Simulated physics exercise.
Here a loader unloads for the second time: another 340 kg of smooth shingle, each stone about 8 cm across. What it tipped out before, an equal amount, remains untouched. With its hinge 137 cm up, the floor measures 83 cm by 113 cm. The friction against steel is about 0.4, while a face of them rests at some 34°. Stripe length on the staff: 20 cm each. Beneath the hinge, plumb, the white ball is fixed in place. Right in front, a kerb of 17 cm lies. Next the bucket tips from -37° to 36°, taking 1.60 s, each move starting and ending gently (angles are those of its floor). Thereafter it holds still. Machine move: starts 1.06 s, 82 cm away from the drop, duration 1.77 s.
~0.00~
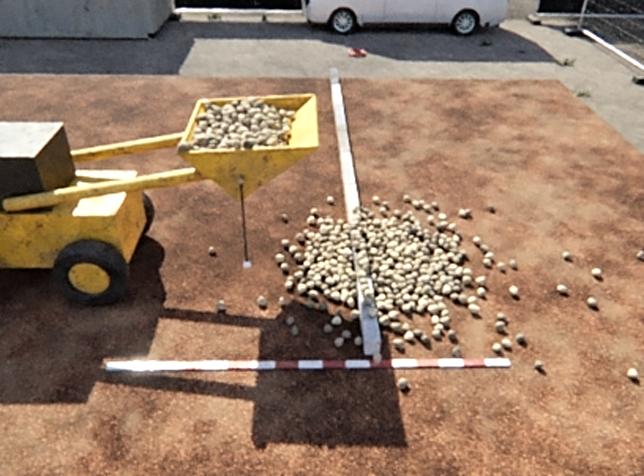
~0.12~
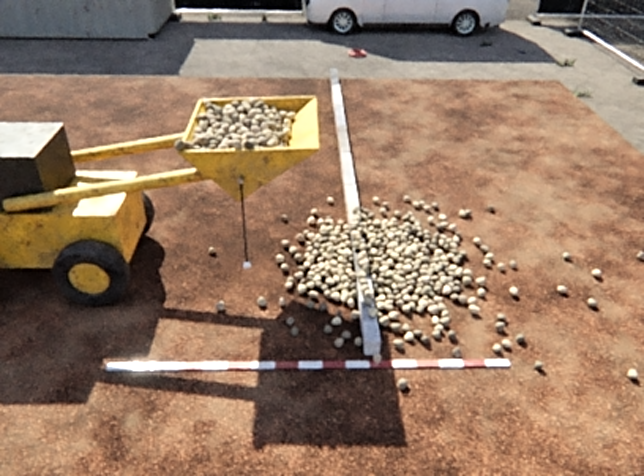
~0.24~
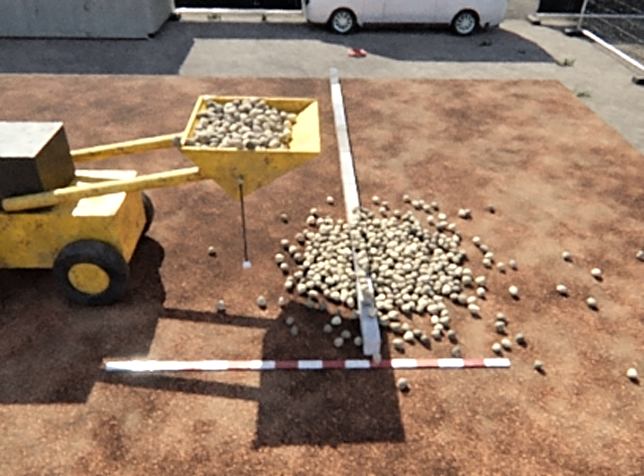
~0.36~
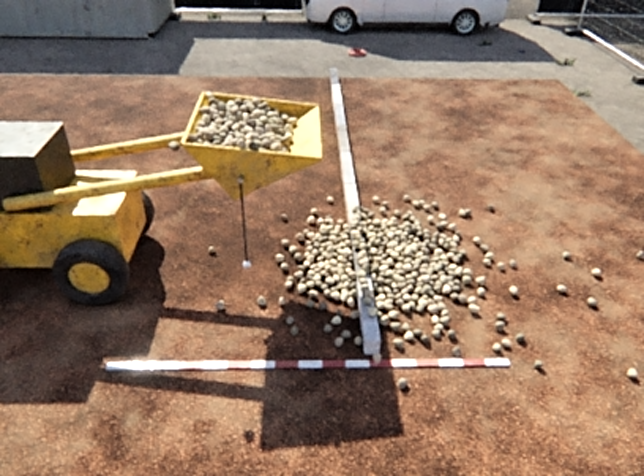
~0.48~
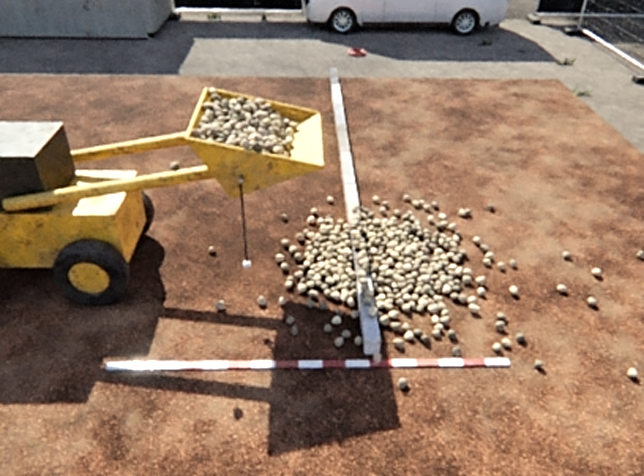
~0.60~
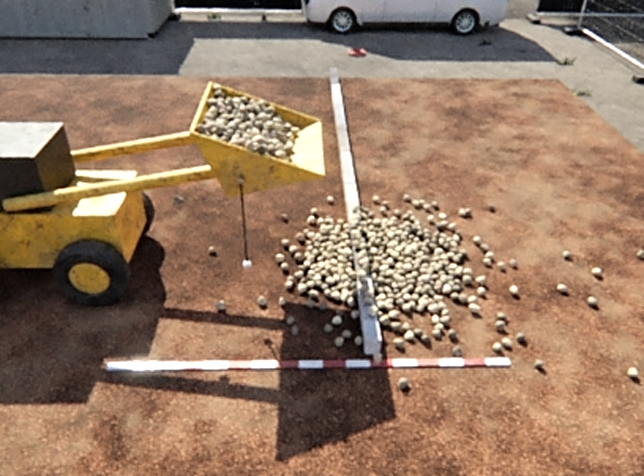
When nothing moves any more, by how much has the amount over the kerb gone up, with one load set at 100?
It has gone up by about 1 per cent of a load.
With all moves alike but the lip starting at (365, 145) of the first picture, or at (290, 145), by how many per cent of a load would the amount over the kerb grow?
Case one about 45 %, case two about 0 %.
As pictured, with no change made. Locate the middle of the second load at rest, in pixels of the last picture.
Centre: Approx. (316, 260).
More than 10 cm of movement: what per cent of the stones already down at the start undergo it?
Some 5 percent, give or take.
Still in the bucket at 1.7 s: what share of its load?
Roughly 20 parts in a hundred of the load.
After 1.2 s the floor is at 25°; in per cent of one load, 97 in the bucket, 39 on this side of the kerb, 64 over the kerb; the foremost stones are at (571, 272).
After 1.7 s the floor is at 36°; in per cent of one load, 21 in the bucket, 115 on this side of the kerb, 64 over the kerb; the foremost stones are at (571, 272).
After 3.3 s the floor is at 36°; in per cent of one load, 0 in the bucket, 135 on this side of the kerb, 65 over the kerb; the foremost stones are at (571, 272).
After 5.9 s the floor is at 36°; in per cent of one load, 0 in the bucket, 135 on this side of the kerb, 65 over the kerb; the foremost stones are at (571, 272). Net gain over the kerb, 1.
